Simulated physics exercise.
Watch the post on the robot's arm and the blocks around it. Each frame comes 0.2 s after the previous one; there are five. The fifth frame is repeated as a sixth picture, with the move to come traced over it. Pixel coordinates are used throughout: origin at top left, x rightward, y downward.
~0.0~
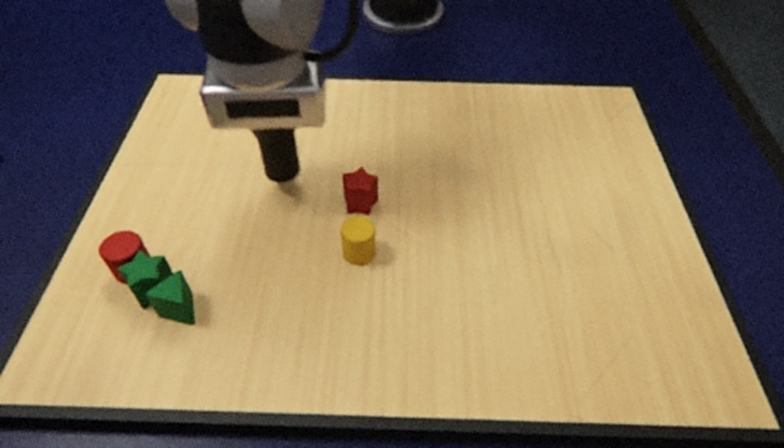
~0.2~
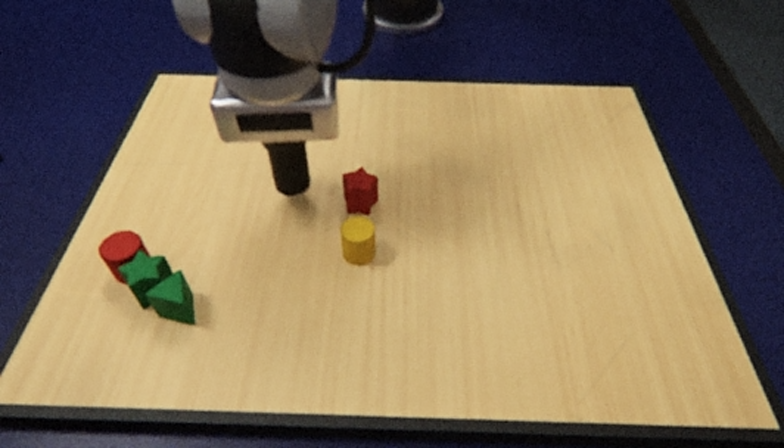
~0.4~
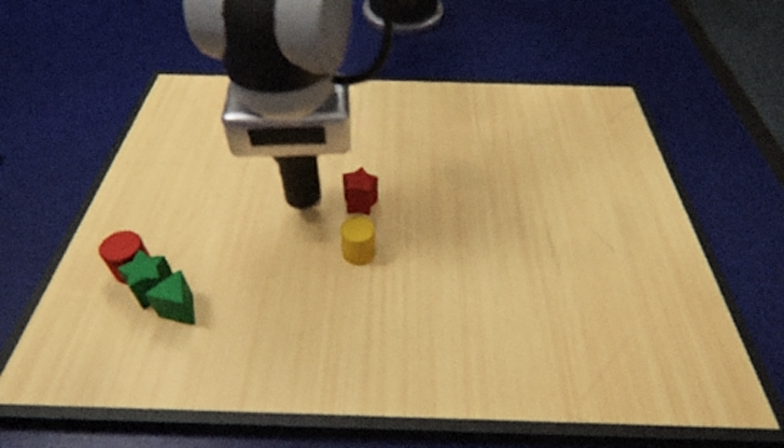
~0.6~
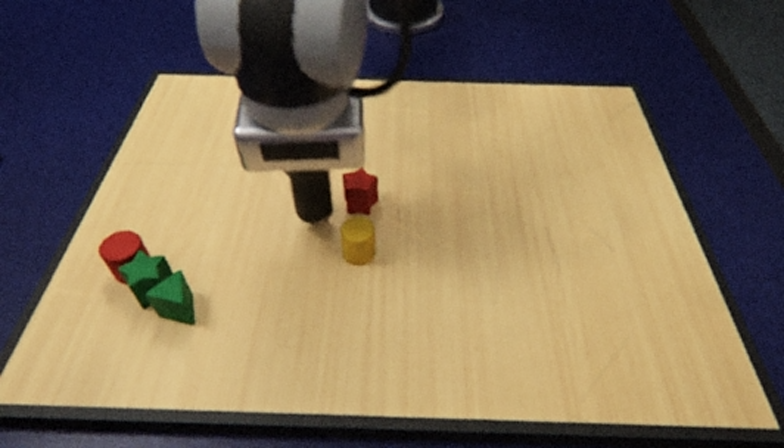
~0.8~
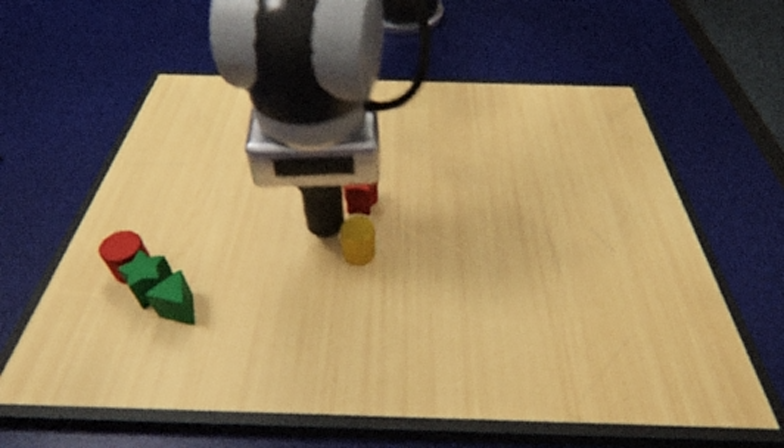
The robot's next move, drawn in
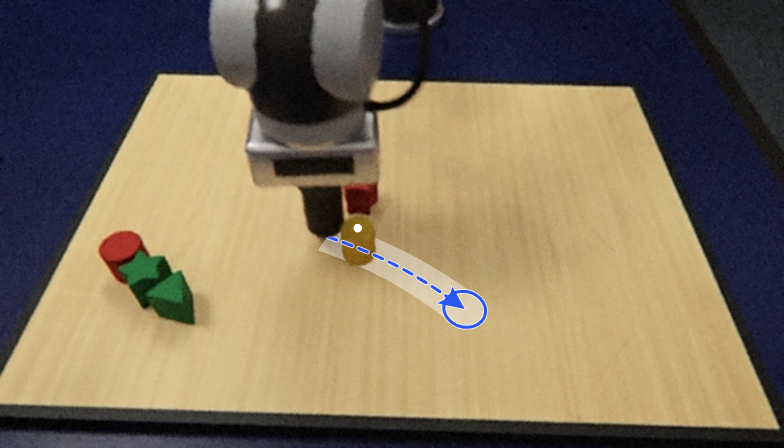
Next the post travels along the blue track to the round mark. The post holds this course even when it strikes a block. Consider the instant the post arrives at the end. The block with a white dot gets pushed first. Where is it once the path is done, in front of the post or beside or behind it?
Ahead.
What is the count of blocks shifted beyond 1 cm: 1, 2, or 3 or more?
The answer is a single block.
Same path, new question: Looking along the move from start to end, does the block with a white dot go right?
Yes, I think so.
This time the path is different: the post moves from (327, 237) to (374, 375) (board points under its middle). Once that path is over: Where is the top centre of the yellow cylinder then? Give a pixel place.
Expect it around (378, 252).
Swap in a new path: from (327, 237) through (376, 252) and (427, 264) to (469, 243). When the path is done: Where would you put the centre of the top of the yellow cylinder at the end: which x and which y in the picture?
I predict (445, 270).
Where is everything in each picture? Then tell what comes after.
The first picture shows lower end of the post at (283, 171), tops of blocks, yellow cylinder at (358, 228), red star-shaped block at (359, 179).
The second picture shows post at (293, 184), blocks as before.
The third picture shows post at (303, 196), blocks as before.
The fourth picture shows post at (314, 210), blocks as before.
The fifth picture shows post at (326, 223), yellow cylinder at (358, 228), red star-shaped block partly hidden.
The drawn path runs from (327, 237) by way of (397, 266) to (465, 309); the dot is on the yellow cylinder.
What follows on the original path. One third of the way, post at (374, 242); yellow cylinder at (403, 250).
Two thirds of the way, post at (421, 266); yellow cylinder at (450, 279).
At the end, post at (467, 297); yellow cylinder at (495, 317); red star-shaped block not moved.
